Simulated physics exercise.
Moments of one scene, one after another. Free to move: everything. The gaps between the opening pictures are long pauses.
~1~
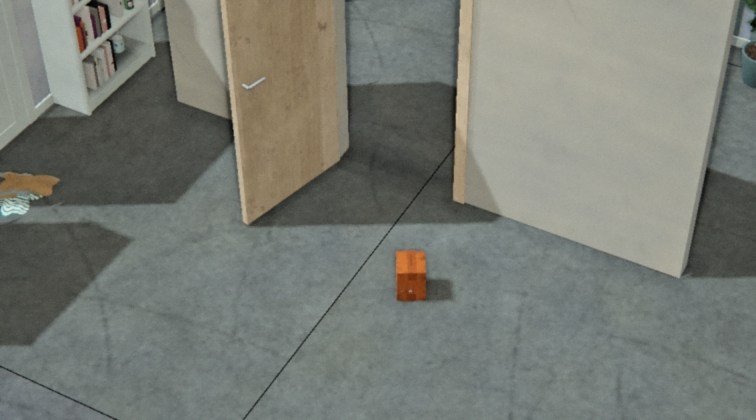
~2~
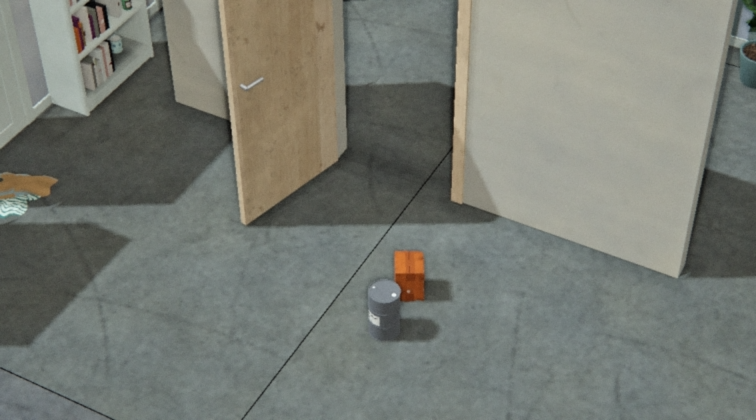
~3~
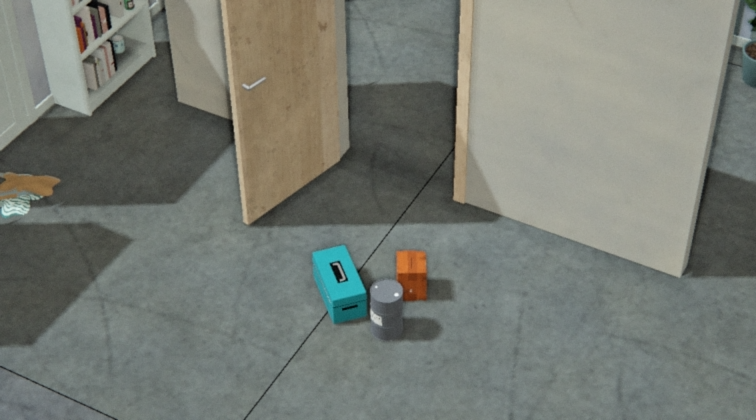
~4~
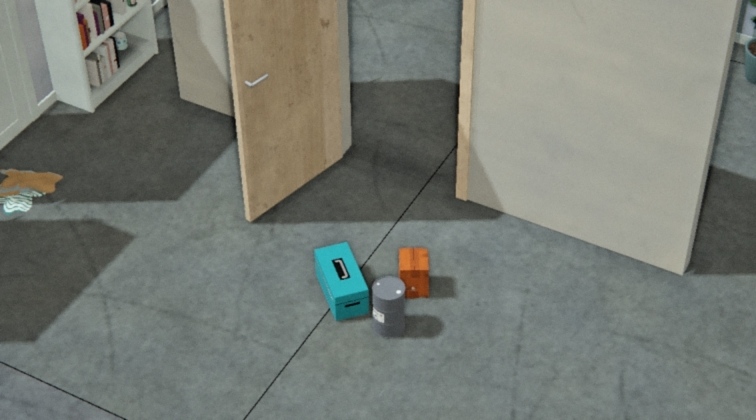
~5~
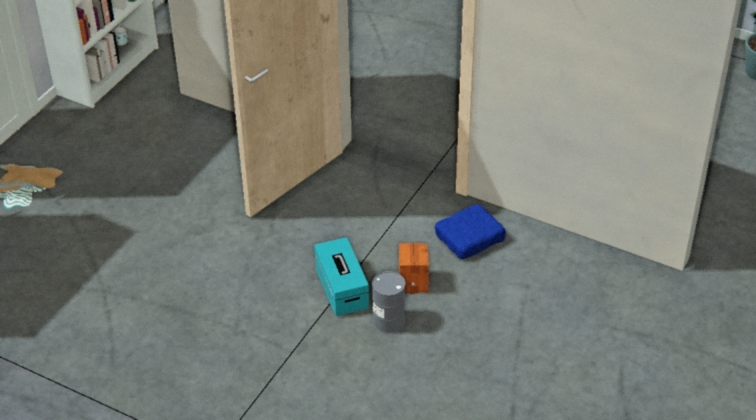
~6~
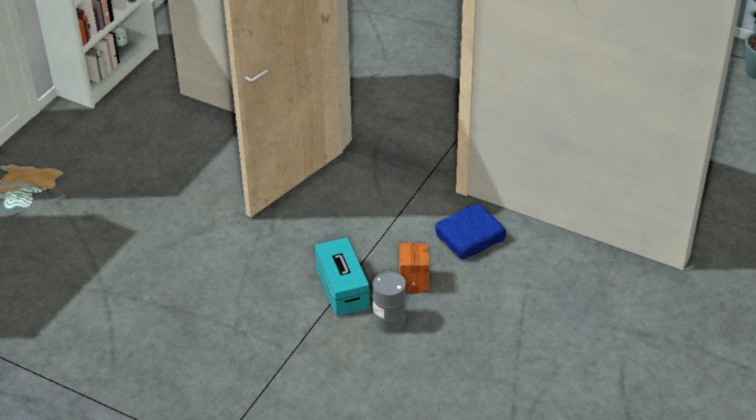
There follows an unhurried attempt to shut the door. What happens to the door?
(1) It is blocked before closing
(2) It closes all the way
(2) It closes all the way.
Then, 1.20 s past the last view, door at 73°.
Then, 2.10 s past the last view, door at 34°.
Finally, door at 0°; all 4 still in place. Final places as the last picture's camera would see them, blue cushion near (470, 231).
